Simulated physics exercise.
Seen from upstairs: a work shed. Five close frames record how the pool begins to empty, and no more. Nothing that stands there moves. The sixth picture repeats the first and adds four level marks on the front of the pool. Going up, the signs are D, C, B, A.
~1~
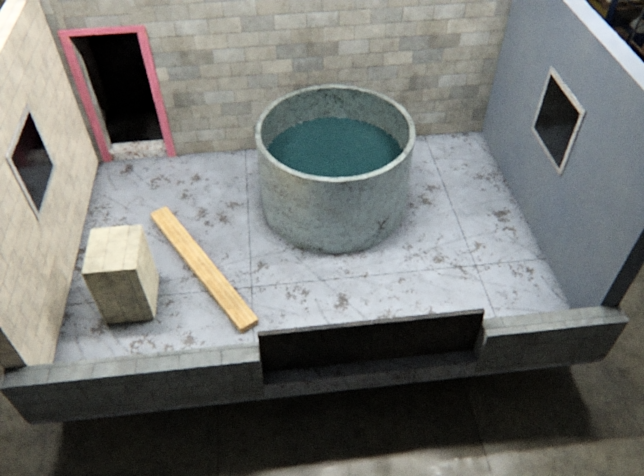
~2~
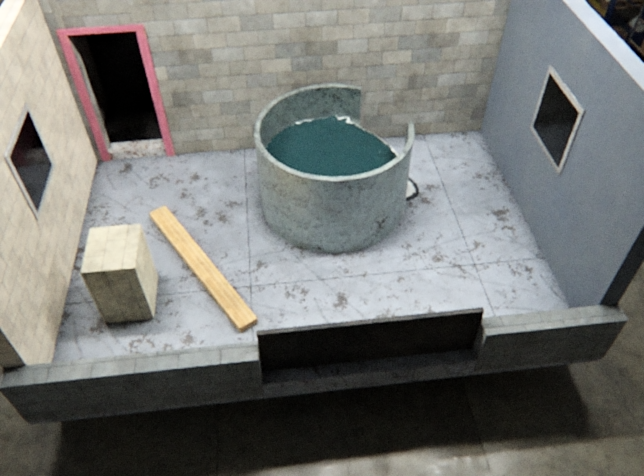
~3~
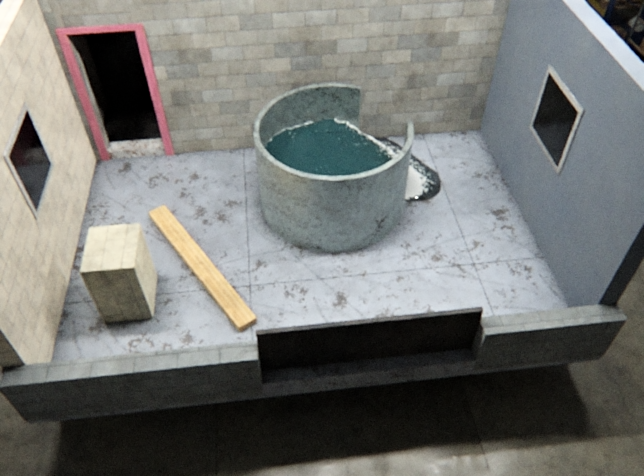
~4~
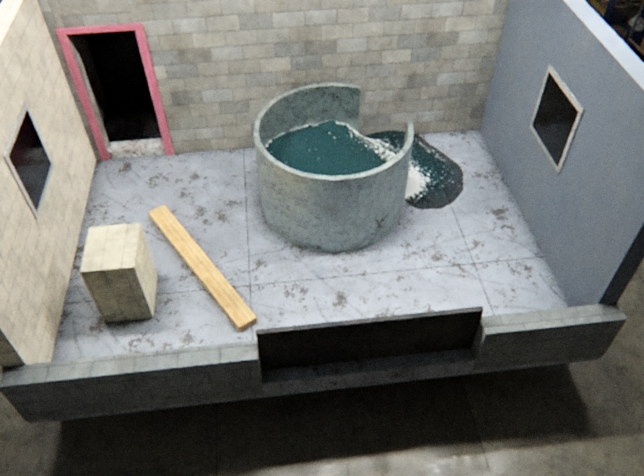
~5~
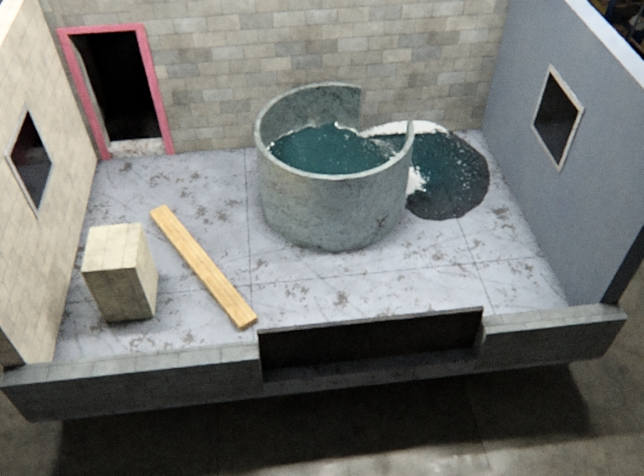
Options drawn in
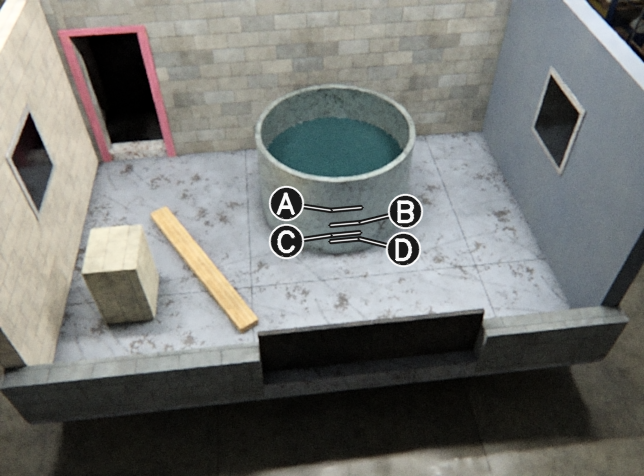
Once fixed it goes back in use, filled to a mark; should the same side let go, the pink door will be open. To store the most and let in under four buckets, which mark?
I would pick level A.
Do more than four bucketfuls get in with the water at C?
No, that is safe.
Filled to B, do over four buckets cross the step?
No.
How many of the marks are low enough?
All of the four.
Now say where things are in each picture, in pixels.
Water in the pool at rest, its middle at (335, 159); foot of the pink doorway at (140, 158); shut gate at (371, 327).
Water covers 1 % of the ground and shows as far out as (411, 195).
Water covers 4 % of the ground and shows as far out as (429, 189).
Water covers 8 % of the ground and shows as far out as (457, 171).
Water covers 13 % of the ground and shows as far out as (478, 156).
On the marked copy, A at (346, 209); B at (345, 223); C at (345, 234); D at (345, 240); from the bottom up D, C, B, A.
If A is chosen, a splash gets over, under a bucket.
If B is chosen, nothing gets over.
If C is chosen, nothing gets over.
If D is chosen, nothing gets over.
